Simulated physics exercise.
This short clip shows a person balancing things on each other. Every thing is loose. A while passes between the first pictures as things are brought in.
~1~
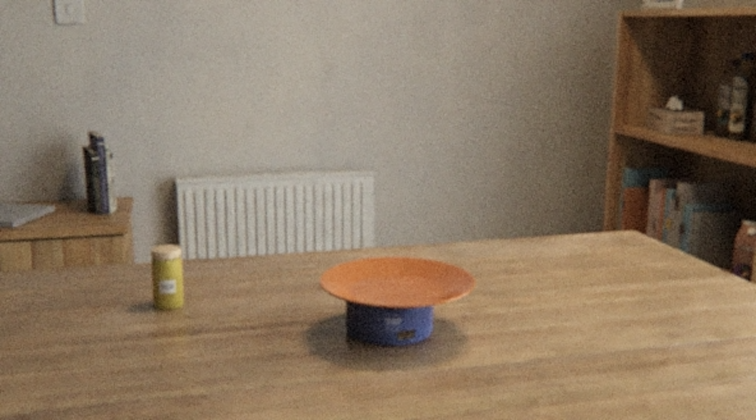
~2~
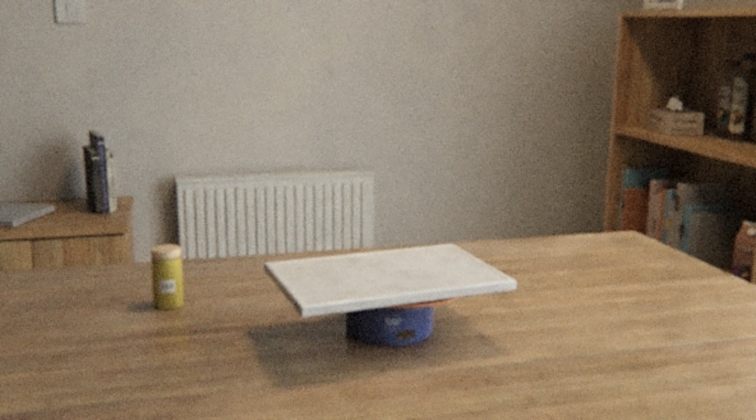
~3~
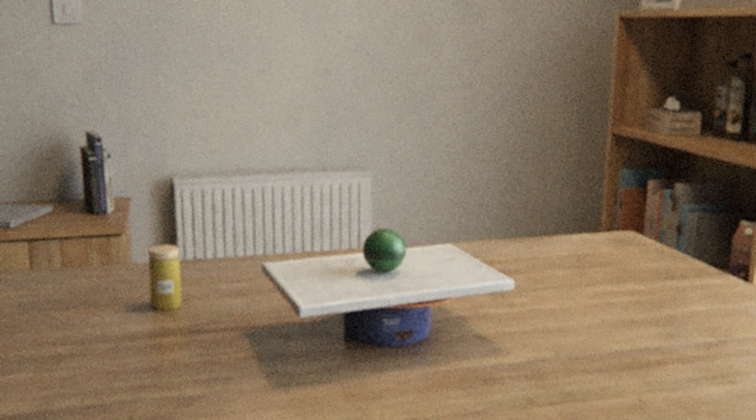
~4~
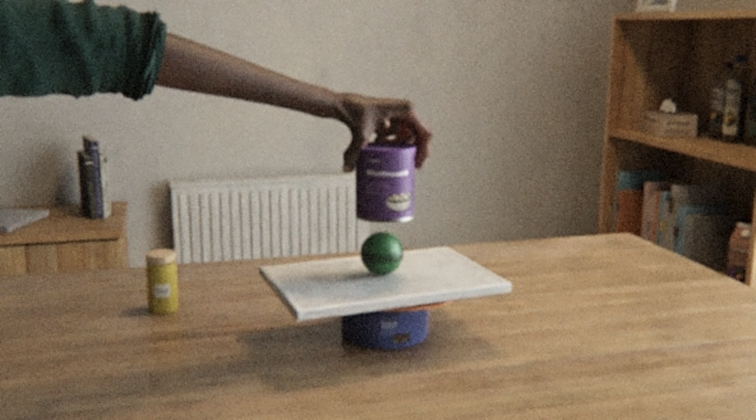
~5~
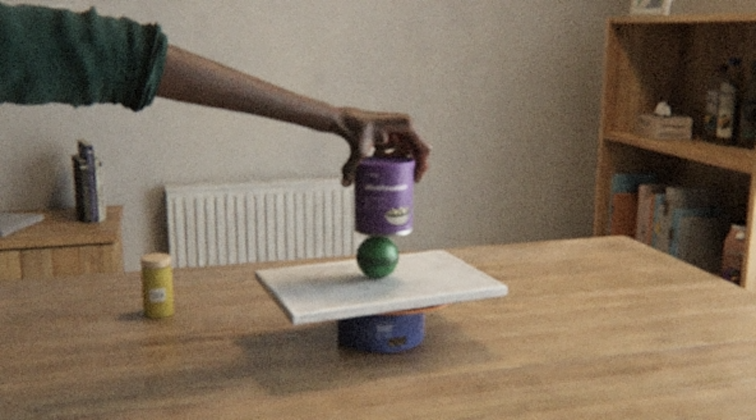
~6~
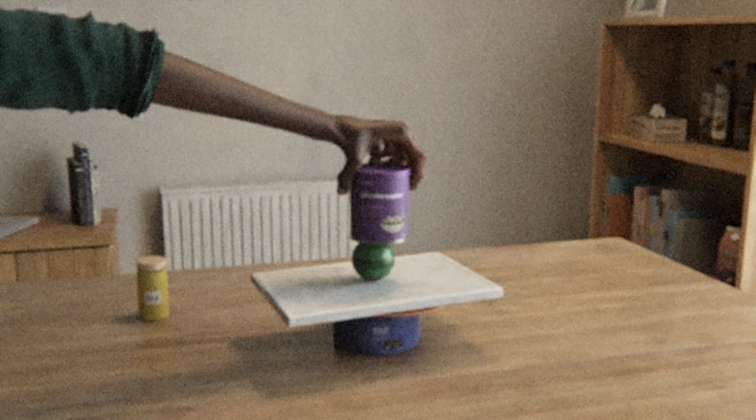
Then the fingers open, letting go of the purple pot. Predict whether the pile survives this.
It does not survive; it comes down.
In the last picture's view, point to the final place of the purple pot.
I'd say around (450, 246) in the last view.
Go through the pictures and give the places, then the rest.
In the first picture, the last thing is not in view yet; orange plate (397, 286).
In the second picture, the last thing is not in view yet; yellow shaker (167, 276).
In the third picture, the last thing is not in view yet; green ball (384, 250).
The fourth picture shows on its way; purple pot (385, 181).
The fifth picture shows on its way; purple pot (383, 195); white tray (377, 283).
The sixth picture shows set down, still held; purple pot (379, 203).
Then, 0.40 s later than the last frame, purple pot tilted by 55° near (412, 215).
Then, 0.50 s later than the last frame, purple pot now fallen.
Then, 0.60 s later than the last frame, nothing new.
When it is over, fallen, purple pot; the other 5 as before. End places, in pixels of the last picture, purple pot near (450, 246). The pile gives way.
